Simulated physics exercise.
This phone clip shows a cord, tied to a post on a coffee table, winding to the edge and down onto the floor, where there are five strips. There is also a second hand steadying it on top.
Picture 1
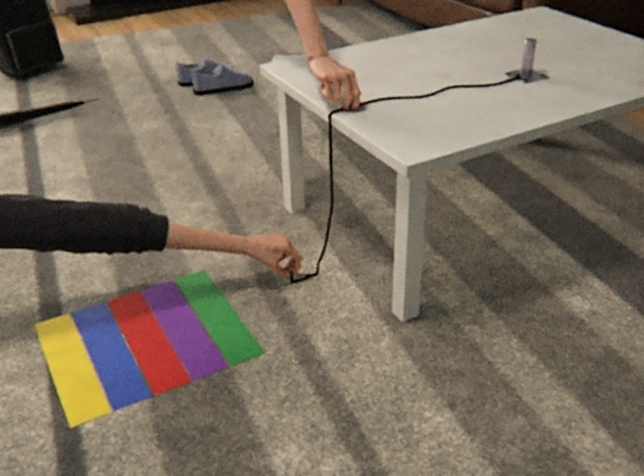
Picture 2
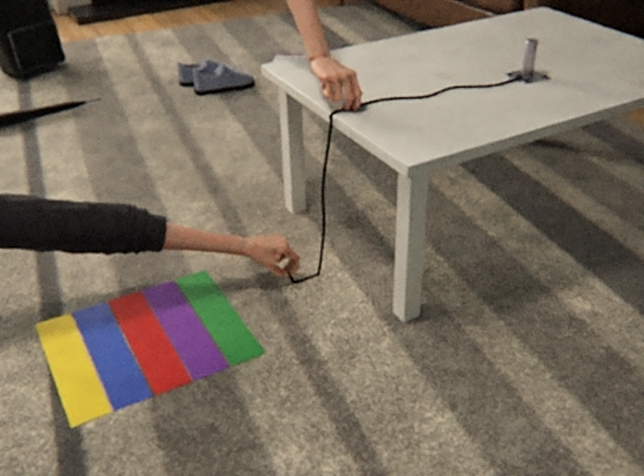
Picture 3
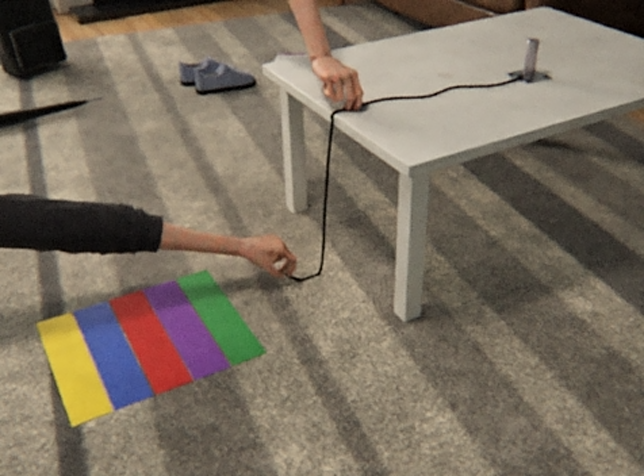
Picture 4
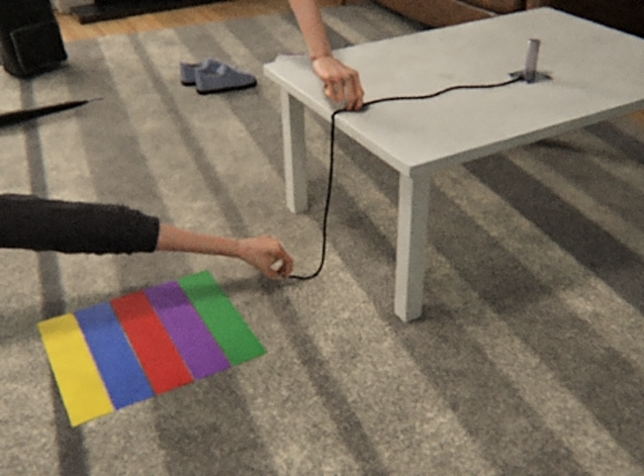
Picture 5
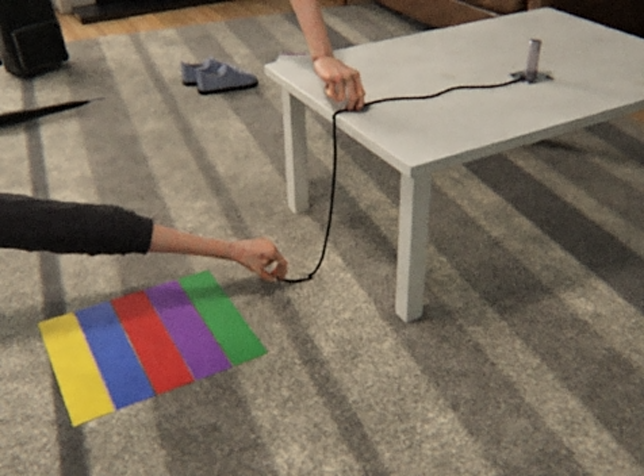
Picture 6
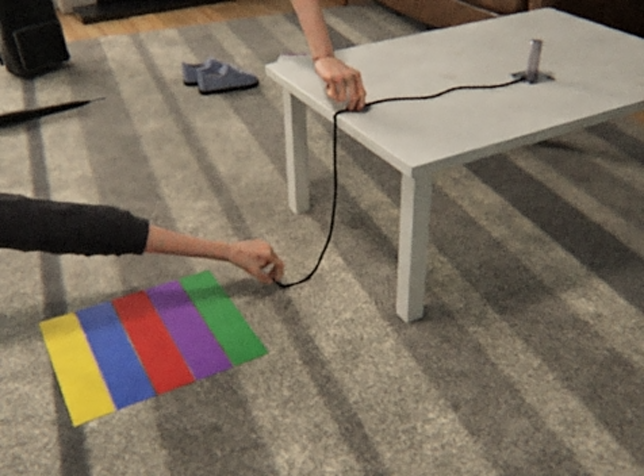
To begin with, one hand presses a dark cord at the edge of a white coffee table while another hand holds its lower end near the floor, beside five coloured strips. The lower hand then draws the end slightly left, and the hanging cord bends into a smoother curve.
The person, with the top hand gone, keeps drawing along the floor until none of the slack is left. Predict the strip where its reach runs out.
Its reach runs out at the purple strip.
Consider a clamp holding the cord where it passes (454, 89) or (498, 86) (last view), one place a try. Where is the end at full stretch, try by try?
I'd say about (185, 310) for the first and about (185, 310) for the second.
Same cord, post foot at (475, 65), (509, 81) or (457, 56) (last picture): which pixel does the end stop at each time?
Places per try: (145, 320); (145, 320); (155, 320).
Early on, end near (247, 288); short of the strips.
Midway, end near (206, 302); over green.
At the end of the slack, end near (182, 310); over purple. Over purple.
